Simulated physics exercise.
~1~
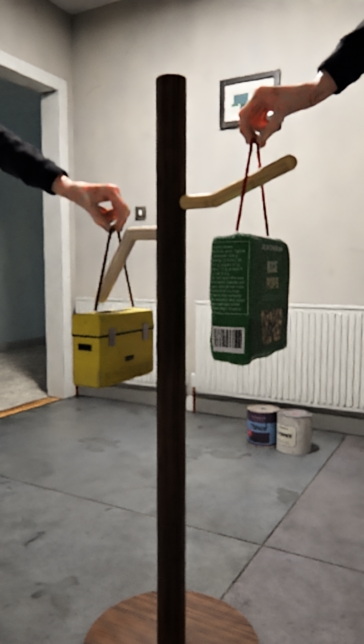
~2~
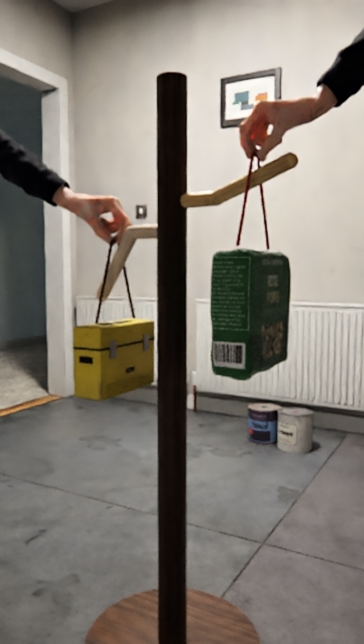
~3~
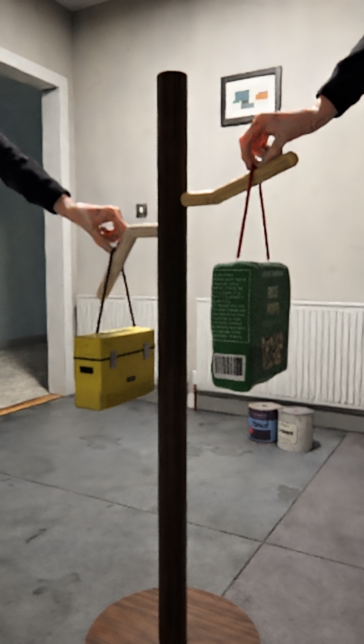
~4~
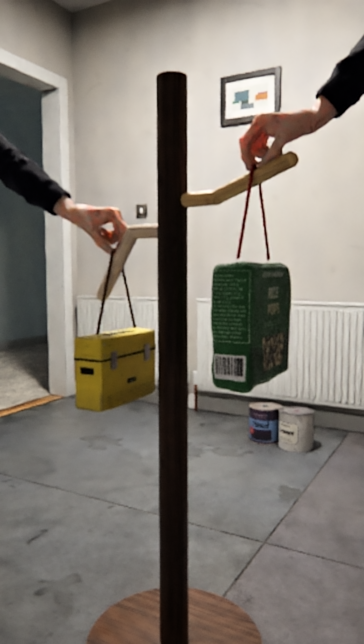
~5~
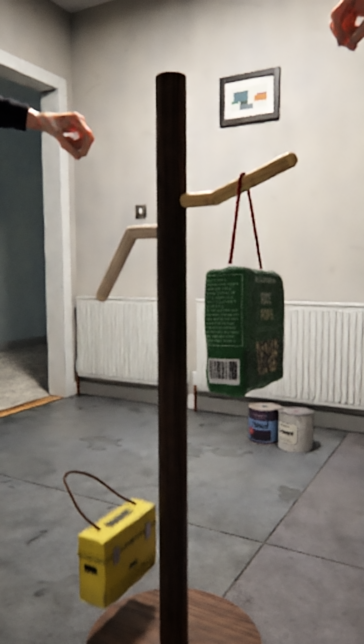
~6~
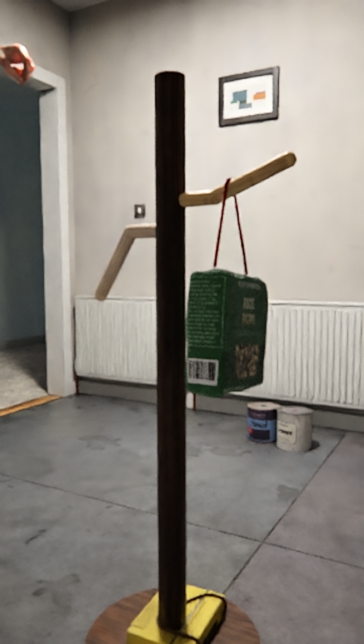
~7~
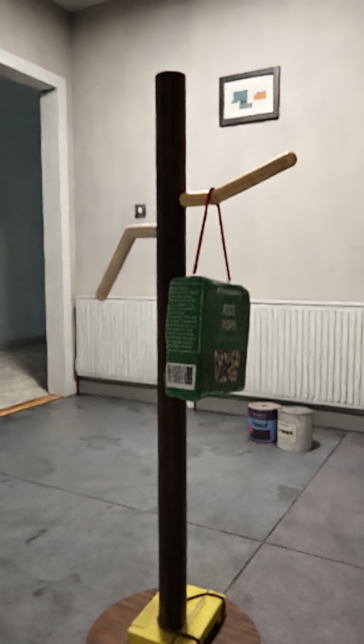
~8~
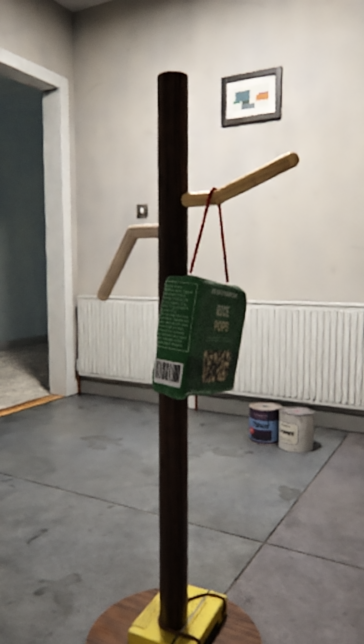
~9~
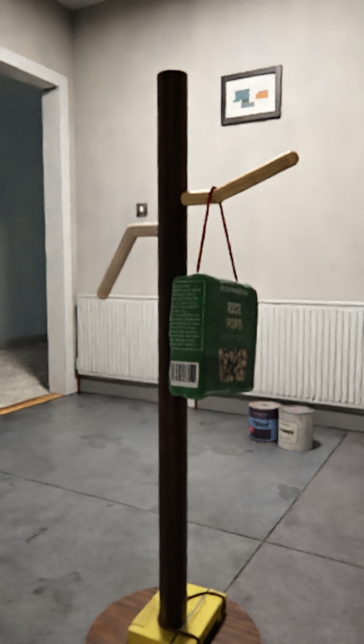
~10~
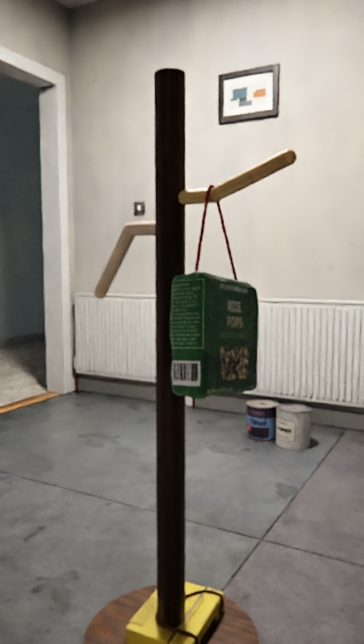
In a bare room with a grey tiled floor and a white radiator, two hands hold a yellow case and a green bag by their loops beside a dark post with two wooden pegs. The hands lower both items a little, then let go and draw away. The yellow case drops from the left side, lands by the base of the post and ends up on its side. The green bag stays on the right peg, its loop sliding down the slope toward the post. It swings slightly and settles, hanging at a slight lean beside the post.
